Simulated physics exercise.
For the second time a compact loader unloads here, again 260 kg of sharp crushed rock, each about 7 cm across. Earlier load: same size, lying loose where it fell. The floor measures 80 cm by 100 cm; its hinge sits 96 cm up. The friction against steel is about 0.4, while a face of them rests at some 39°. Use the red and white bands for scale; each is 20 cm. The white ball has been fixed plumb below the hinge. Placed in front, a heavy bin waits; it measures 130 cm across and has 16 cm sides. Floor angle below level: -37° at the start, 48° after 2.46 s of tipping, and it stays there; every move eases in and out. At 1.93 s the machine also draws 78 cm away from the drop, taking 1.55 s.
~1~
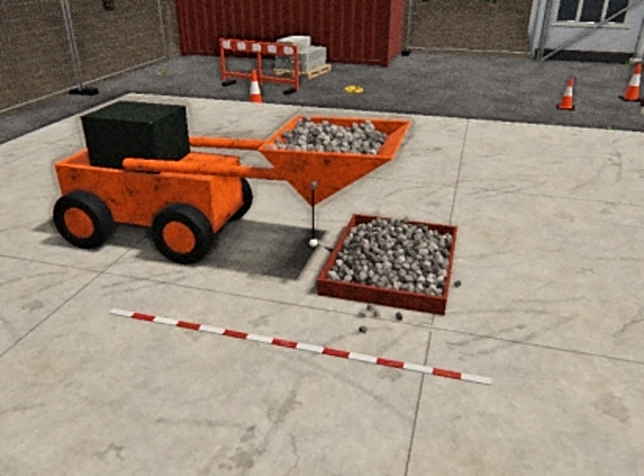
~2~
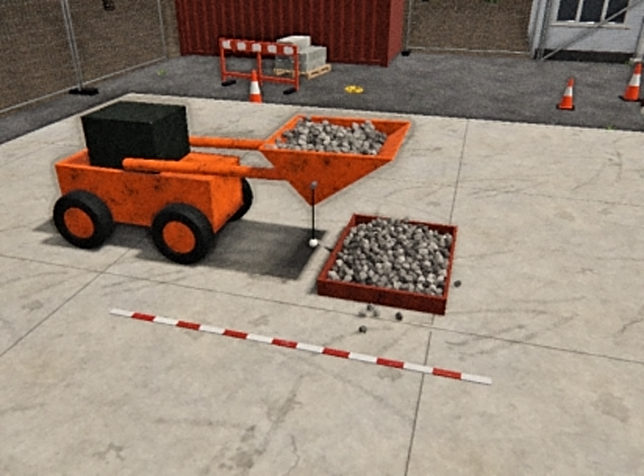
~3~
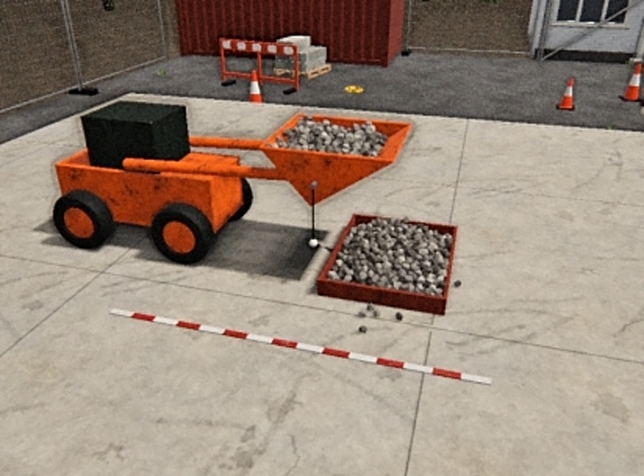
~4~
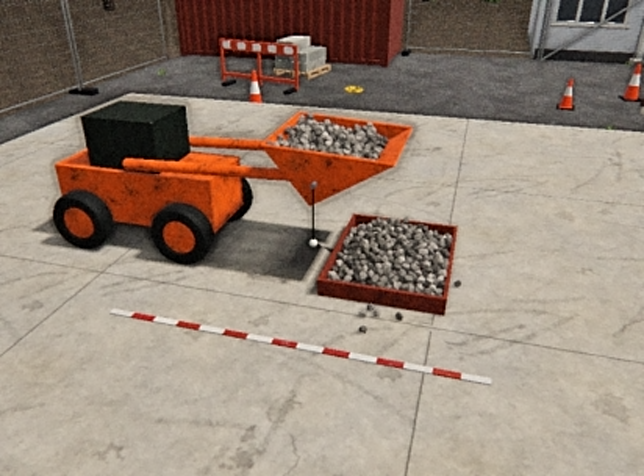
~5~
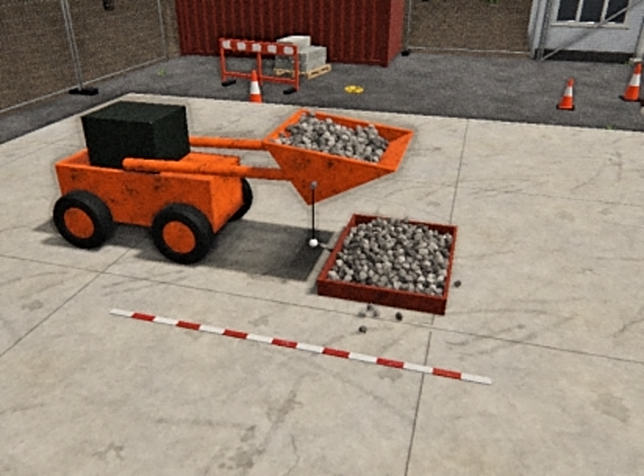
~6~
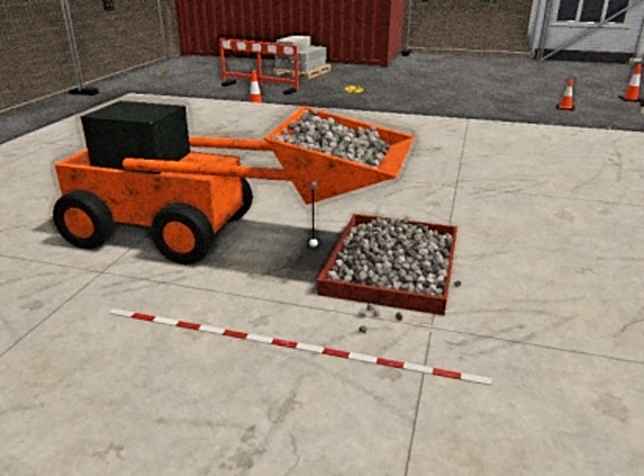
The orange loader's raised bucket, heaped with gray crushed rock, starts out nearly level above a red bin already full of the same stone. It tilts slightly, its front lip dipping toward the right while the rock stays heaped inside, and the loader's body and wheels remain still.
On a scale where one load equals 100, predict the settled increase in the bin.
The settled increase is about 82 in every hundred.
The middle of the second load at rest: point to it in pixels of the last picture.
I'd point to about (382, 243).
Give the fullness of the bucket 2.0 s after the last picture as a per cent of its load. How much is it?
Estimate: 0 % remaining inside, roughly.
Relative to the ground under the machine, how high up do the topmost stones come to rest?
Top of heap: Approx. 48 cm above ground level.
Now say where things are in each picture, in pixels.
In the first frame, lip at (392, 158), floor tilted -37°, highest stones at (336, 129). The earlier load is highest near (382, 250), 26 cm above ground level, 98 % in the bin, 2 % beside or beyond the bin.
In the second frame, lip at (392, 159), floor tilted -36°, highest stones at (337, 129).
In the third frame, lip at (393, 162), floor tilted -35°, highest stones at (315, 127).
In the fourth frame, the bucket is at -32°, its lip at (394, 165); the top of the load is at (307, 126).
In the fifth frame, the bucket is at -29°, its lip at (395, 170); the top of the load is at (303, 124).
In the sixth frame, lip at (396, 176), floor tilted -24°, highest stones at (304, 120).
Then, 1.2 s after the last picture the floor is at 35°; in per cent of one load, 90 in the bucket, 108 in the bin, 2 beside or beyond the bin; the foremost stones are at (447, 265).
Then, 2.0 s after the last picture the floor is at 48°; in per cent of one load, 1 in the bucket, 2 short of the bin, 187 in the bin, 10 beside or beyond the bin; the foremost stones are at (465, 285).
Then, 3.3 s after the last picture the floor is at 48°; in per cent of one load, 0 in the bucket, 7 short of the bin, 180 in the bin, 12 beside or beyond the bin; the foremost stones are at (476, 287).
Then, 5.8 s after the last picture the floor is at 48°; in per cent of one load, 0 in the bucket, 7 short of the bin, 180 in the bin, 12 beside or beyond the bin; the foremost stones are at (476, 287). Net gain in the bin, 82.
